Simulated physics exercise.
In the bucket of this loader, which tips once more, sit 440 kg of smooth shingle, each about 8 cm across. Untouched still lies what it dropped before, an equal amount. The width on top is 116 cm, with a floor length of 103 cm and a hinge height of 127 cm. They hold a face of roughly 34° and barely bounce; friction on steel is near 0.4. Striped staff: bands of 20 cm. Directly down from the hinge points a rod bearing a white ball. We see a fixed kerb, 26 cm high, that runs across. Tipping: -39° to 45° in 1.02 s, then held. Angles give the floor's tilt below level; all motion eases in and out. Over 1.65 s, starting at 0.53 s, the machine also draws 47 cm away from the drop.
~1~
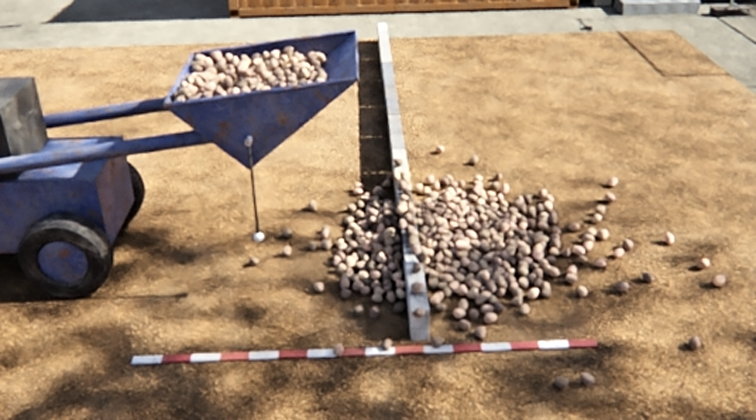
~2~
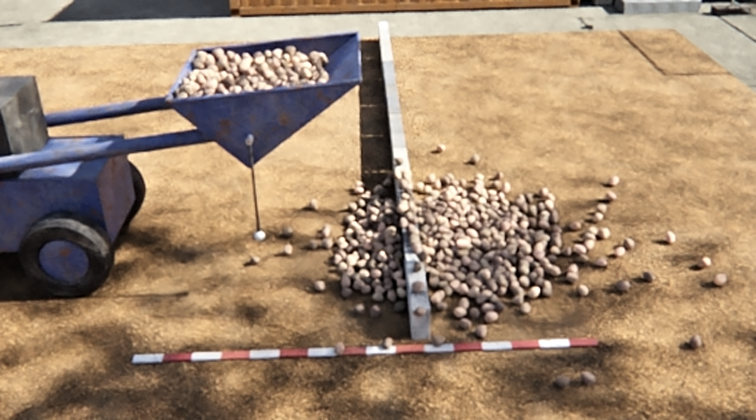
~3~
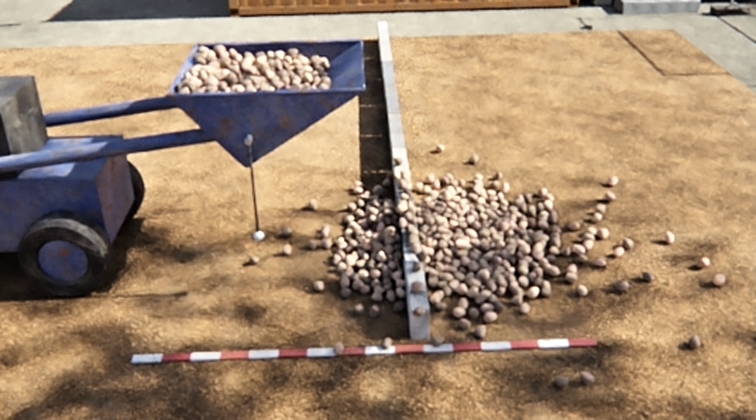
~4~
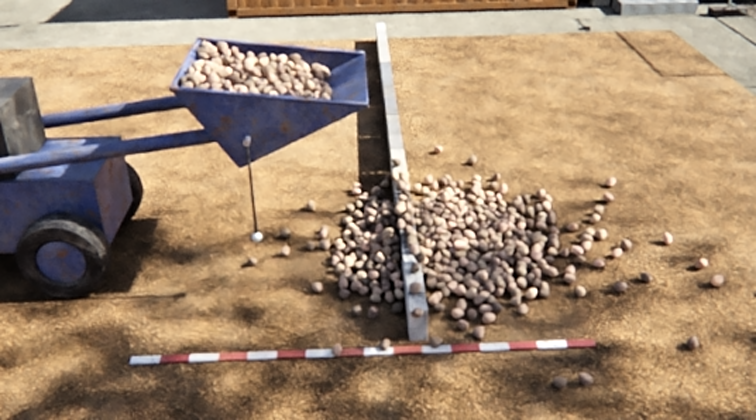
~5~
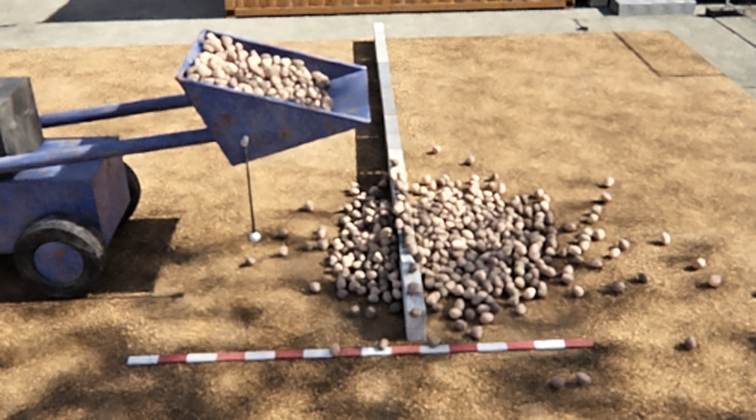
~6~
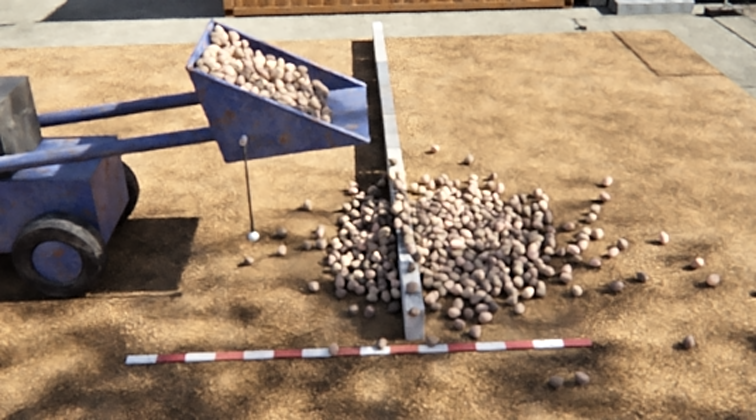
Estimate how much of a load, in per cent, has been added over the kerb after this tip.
Roughly 1 per cent of a load has been added.
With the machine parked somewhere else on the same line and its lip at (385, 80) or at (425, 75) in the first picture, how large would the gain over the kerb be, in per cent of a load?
Around 5 and 45 percent respectively.
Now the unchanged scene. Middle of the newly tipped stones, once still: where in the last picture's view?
Centre: Approx. (343, 238).
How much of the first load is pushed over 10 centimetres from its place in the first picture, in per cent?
Some 5 percent, give or take.
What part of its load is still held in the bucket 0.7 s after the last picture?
About 45 per cent.
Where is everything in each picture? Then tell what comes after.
In the first picture, lip at (358, 79), floor tilted -39°, highest stones at (258, 64). The earlier load is highest near (407, 223), 31 cm above ground level, 33 % on this side of the kerb, 67 % over the kerb.
In the second picture, the bucket is at -37°, its lip at (361, 81); the top of the load is at (249, 62).
In the third picture, the bucket is at -33°, its lip at (364, 90); the top of the load is at (218, 59).
In the fourth picture, lip at (368, 105), floor tilted -26°, highest stones at (208, 55).
In the fifth picture, lip at (370, 123), floor tilted -17°, highest stones at (211, 48).
In the sixth picture, the bucket is at -7°, its lip at (369, 142); the top of the load is at (217, 41).
Then, 0.3 s after the last picture the floor is at 31°; in per cent of one load, 100 in the bucket, 33 on this side of the kerb, 67 over the kerb; the foremost stones are at (669, 254).
Then, 0.7 s after the last picture the floor is at 45°; in per cent of one load, 44 in the bucket, 89 on this side of the kerb, 67 over the kerb; the foremost stones are at (669, 254).
Then, 2.2 s after the last picture the floor is at 45°; in per cent of one load, 0 in the bucket, 131 on this side of the kerb, 69 over the kerb; the foremost stones are at (669, 254).
Then, 4.9 s after the last picture the floor is at 45°; in per cent of one load, 0 in the bucket, 131 on this side of the kerb, 69 over the kerb; the foremost stones are at (669, 254). Net gain over the kerb, 1.
